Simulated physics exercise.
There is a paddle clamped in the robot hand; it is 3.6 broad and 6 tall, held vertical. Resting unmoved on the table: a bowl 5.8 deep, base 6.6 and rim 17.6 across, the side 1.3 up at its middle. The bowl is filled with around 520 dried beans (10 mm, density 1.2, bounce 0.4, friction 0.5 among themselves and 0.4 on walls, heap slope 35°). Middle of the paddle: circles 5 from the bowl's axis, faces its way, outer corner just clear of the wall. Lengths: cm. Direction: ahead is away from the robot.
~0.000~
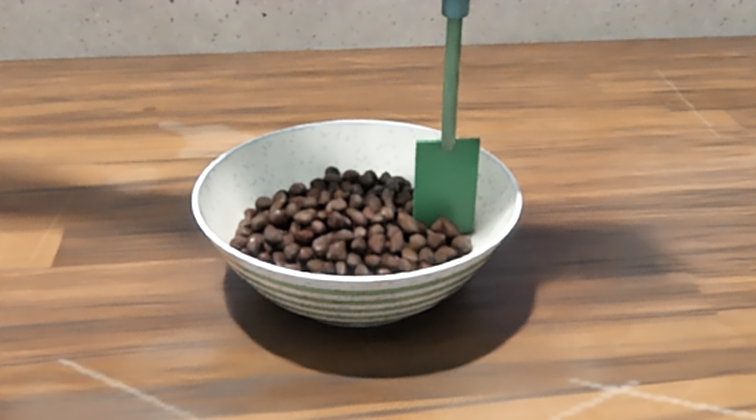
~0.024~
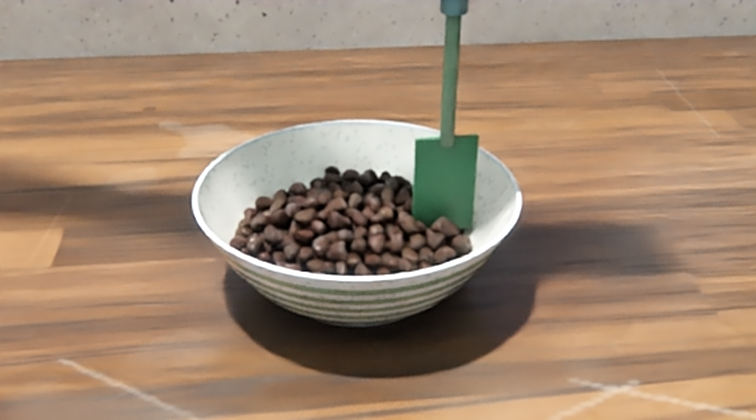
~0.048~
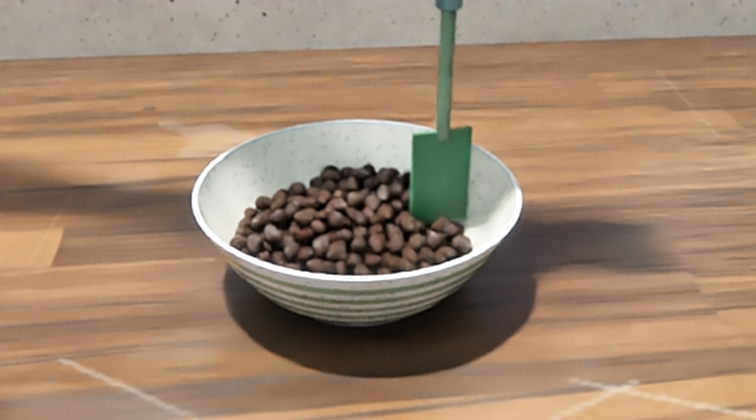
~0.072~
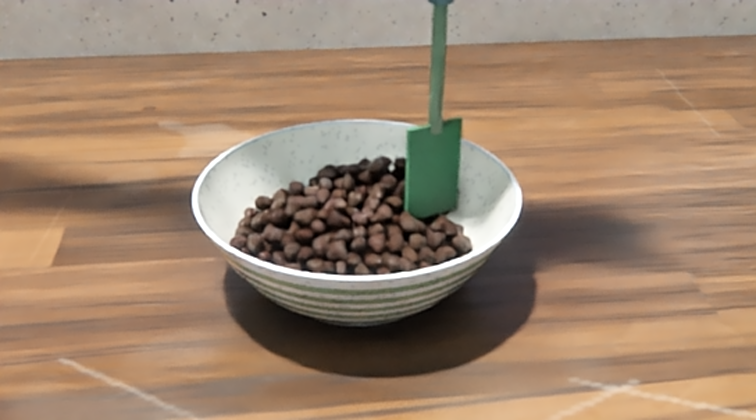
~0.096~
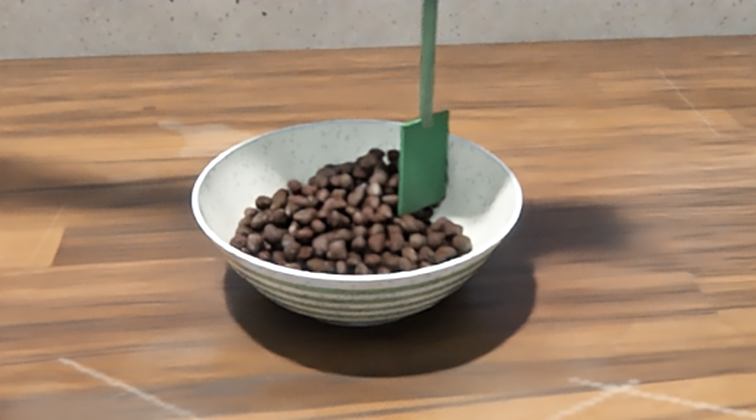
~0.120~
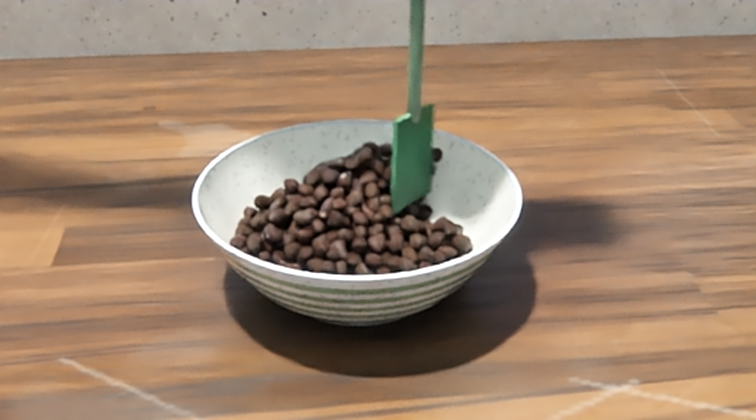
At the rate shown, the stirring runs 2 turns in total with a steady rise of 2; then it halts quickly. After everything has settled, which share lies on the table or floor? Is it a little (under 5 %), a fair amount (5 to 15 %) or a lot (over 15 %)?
A fair amount, 5 to 15 %.
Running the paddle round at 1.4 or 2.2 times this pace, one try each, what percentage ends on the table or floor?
Roughly 15 and 25 per cent.
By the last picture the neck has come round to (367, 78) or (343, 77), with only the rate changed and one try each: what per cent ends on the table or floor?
It comes to roughly 25 per cent and then 25 per cent.
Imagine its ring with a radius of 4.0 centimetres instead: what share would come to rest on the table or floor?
In that case roughly 10 per cent.
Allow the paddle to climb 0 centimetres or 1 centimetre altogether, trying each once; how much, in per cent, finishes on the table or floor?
That gives about 25 per cent and 15 per cent, in order.
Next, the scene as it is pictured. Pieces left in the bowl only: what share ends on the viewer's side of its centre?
About 50 per cent.
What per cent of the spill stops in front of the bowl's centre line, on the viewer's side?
About 70 per cent.
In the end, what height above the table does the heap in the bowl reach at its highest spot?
I'd guess close to 5.5 centimetres.
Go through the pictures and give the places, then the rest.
The first frame shows paddle neck at (450, 114), 0° round; upper third of the load around (350, 225), from x 235 to 465, top at y 170; 517 in the bowl.
The second frame shows paddle neck at (448, 112), 3° round; upper third of the load around (351, 224), from x 235 to 465, top at y 170.
The third frame shows paddle neck at (444, 105), 12° round; upper third of the load around (354, 223), from x 235 to 465, top at y 170.
The fourth frame shows paddle neck at (436, 99), 22° round; upper third of the load around (355, 220), from x 235 to 465, top at y 160.
The fifth frame shows paddle neck at (427, 93), 33° round; upper third of the load around (355, 219), from x 235 to 465, top at y 155.
The sixth frame shows paddle neck at (415, 88), 43° round; upper third of the load around (351, 216), from x 240 to 465, top at y 150; 517 in the bowl.
By 0.74 s, 310° round, highest piece 8 above the table; 477 in the bowl, 36 on the table or floor, 4 in flight or on the tool.
By 1.36 s, 218° round, highest piece 6 above the table; 469 in the bowl, 48 on the table or floor.
By 1.87 s, 0° round, highest piece 6 above the table; 469 in the bowl, 48 on the table or floor.
By 2.57 s, 0° round, highest piece 6 above the table; 469 in the bowl, 48 on the table or floor.
Final count, 469 in the bowl, 48 on the table or floor. That is 9 % on the table or floor.
